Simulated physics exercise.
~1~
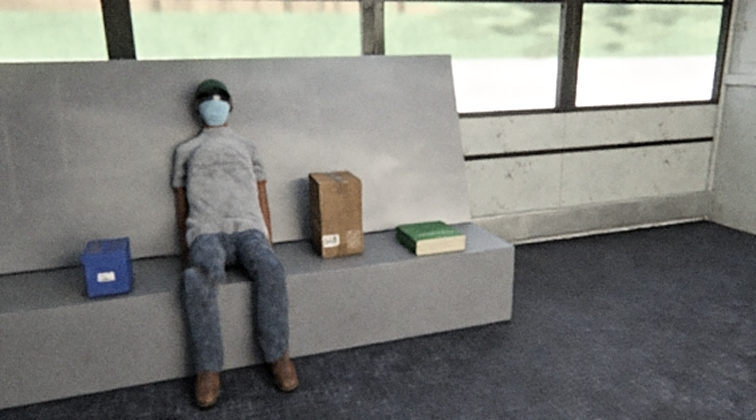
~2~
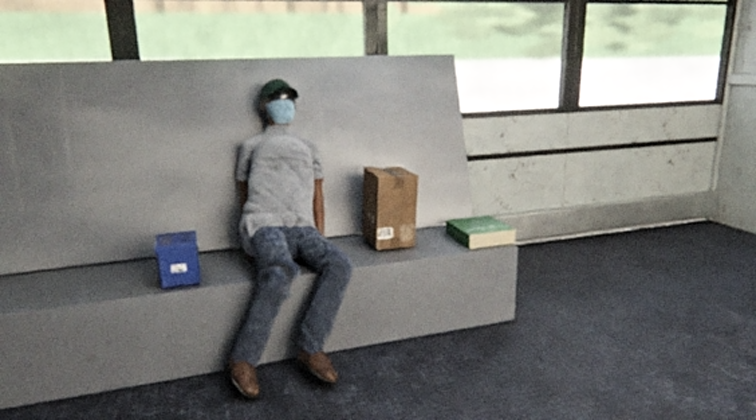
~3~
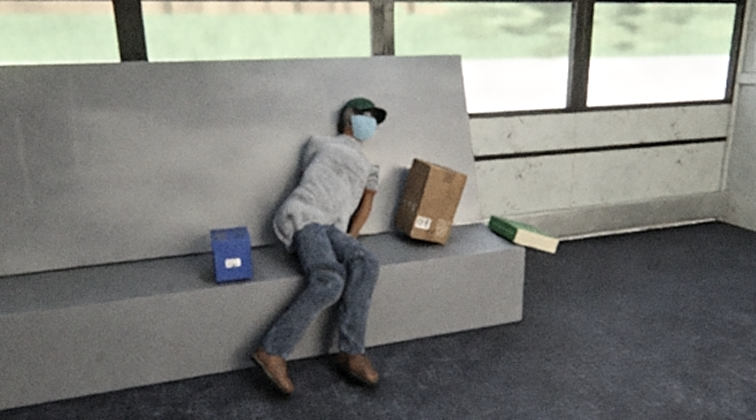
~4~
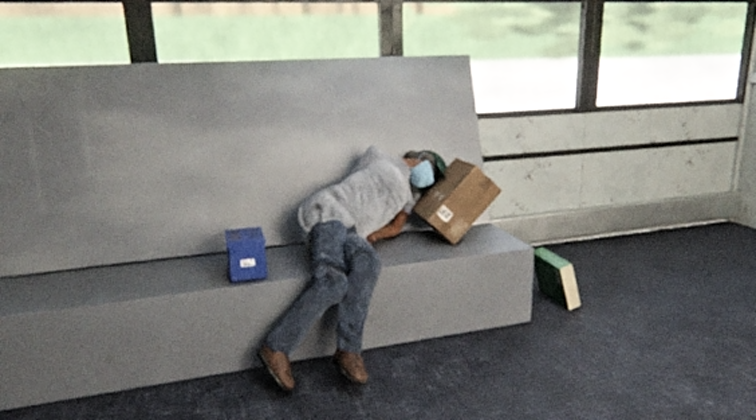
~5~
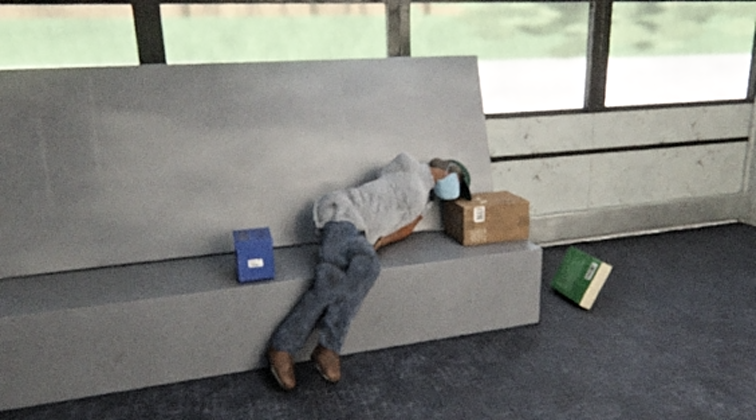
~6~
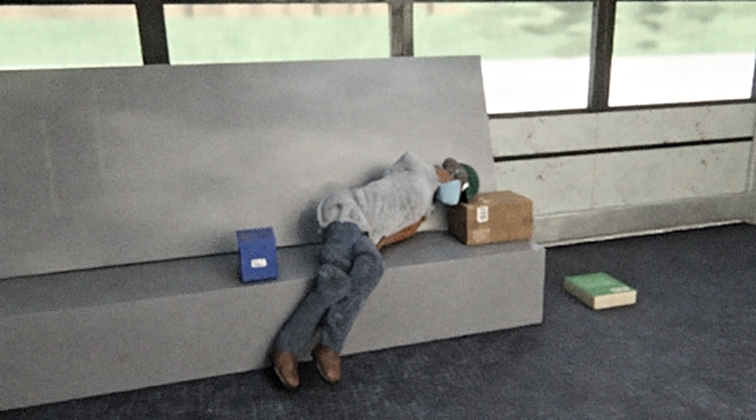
At the start, a limp passenger in a green cap and face mask sits on a long grey seat, with a blue tub to the left and an upright brown box and a green folder to the right. The passenger and the loose items shift rightward along the seat. Then the passenger slumps to the right as the box leans and the folder tips over the seat's end. The folder drops off, turning over as it falls, while the box topples onto its side. Finally, the folder lies flat on the floor, the passenger rests slumped against the box, and the tub remains on the seat.
